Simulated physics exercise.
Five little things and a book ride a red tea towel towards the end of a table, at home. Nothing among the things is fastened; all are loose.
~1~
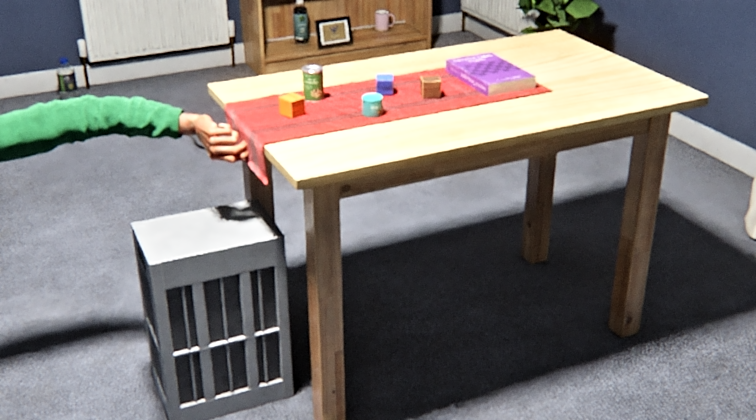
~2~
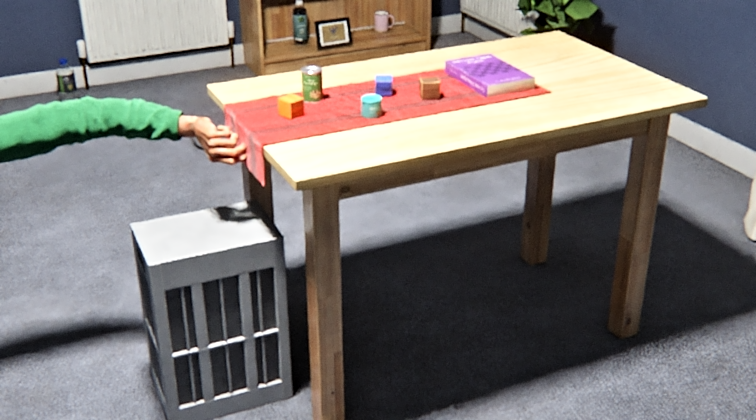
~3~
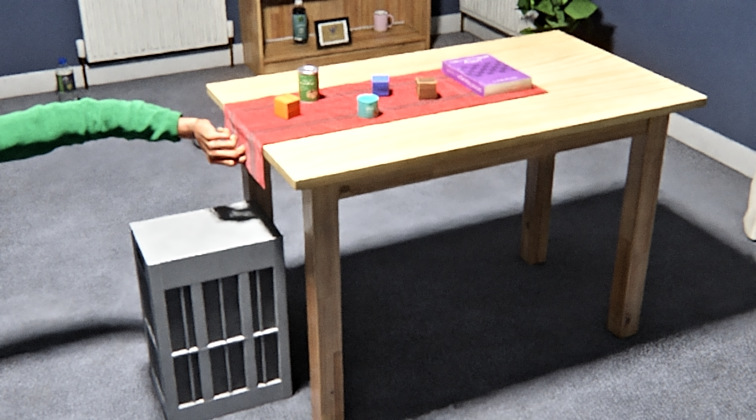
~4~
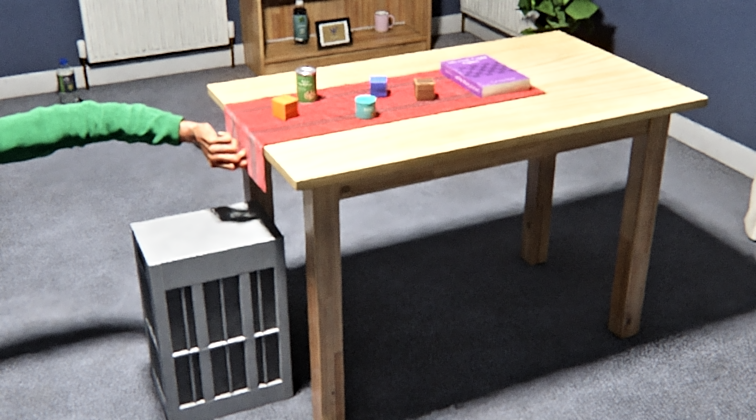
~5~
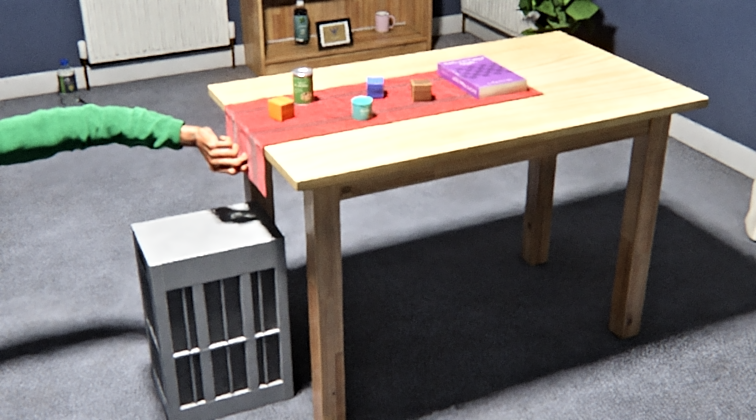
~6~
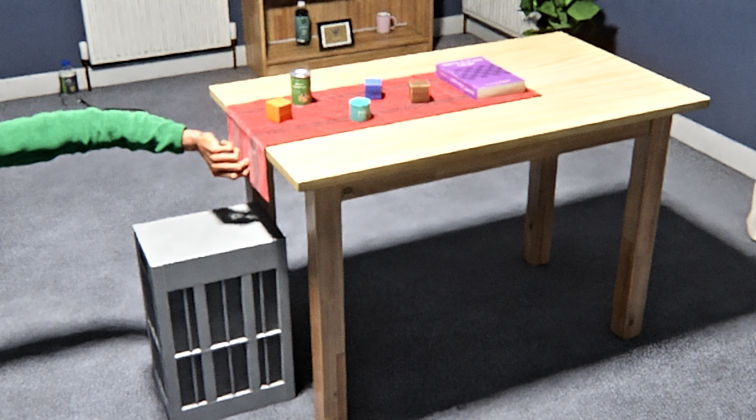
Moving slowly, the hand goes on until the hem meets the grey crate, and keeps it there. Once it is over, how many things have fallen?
The drop will claim one item.
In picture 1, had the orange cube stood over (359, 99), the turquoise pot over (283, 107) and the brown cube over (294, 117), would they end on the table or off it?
Orange cube kept, turquoise pot dropped, brown cube dropped.
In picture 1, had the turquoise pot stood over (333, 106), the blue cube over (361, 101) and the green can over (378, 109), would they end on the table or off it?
In the end the turquoise pot is still up there, the blue cube is still up there and the green can is still up there.
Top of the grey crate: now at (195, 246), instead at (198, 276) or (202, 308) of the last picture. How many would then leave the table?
Result: 2; 3.
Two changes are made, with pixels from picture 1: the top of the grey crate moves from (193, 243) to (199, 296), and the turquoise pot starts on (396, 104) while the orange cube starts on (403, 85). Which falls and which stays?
Turquoise pot stays, orange cube stays.
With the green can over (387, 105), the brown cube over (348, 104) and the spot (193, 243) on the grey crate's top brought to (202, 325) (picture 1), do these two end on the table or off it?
So the green can leaves, and the brown cube leaves.
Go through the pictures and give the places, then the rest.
In the first picture, hem (267, 185); orange cube (292, 97); green can (313, 68); turquoise pot (372, 97); blue cube (385, 77); brown cube (431, 78); top of the crate (193, 243).
In the second picture, hem (264, 187); orange cube (291, 98).
In the third picture, hem (265, 189); green can (308, 70).
In the fourth picture, hem (267, 193); turquoise pot (366, 99); top of the crate (193, 244).
In the fifth picture, hem (267, 197); blue cube (375, 80).
In the sixth picture, hem (269, 202); orange cube (279, 101); green can (300, 73); turquoise pot (360, 101); blue cube (373, 81); brown cube (419, 83).
Early on, hem near (249, 201); all still up.
Midway, hem on the crate; orange cube gone.
Finally, hem on the crate; orange cube gone. It carries off one.
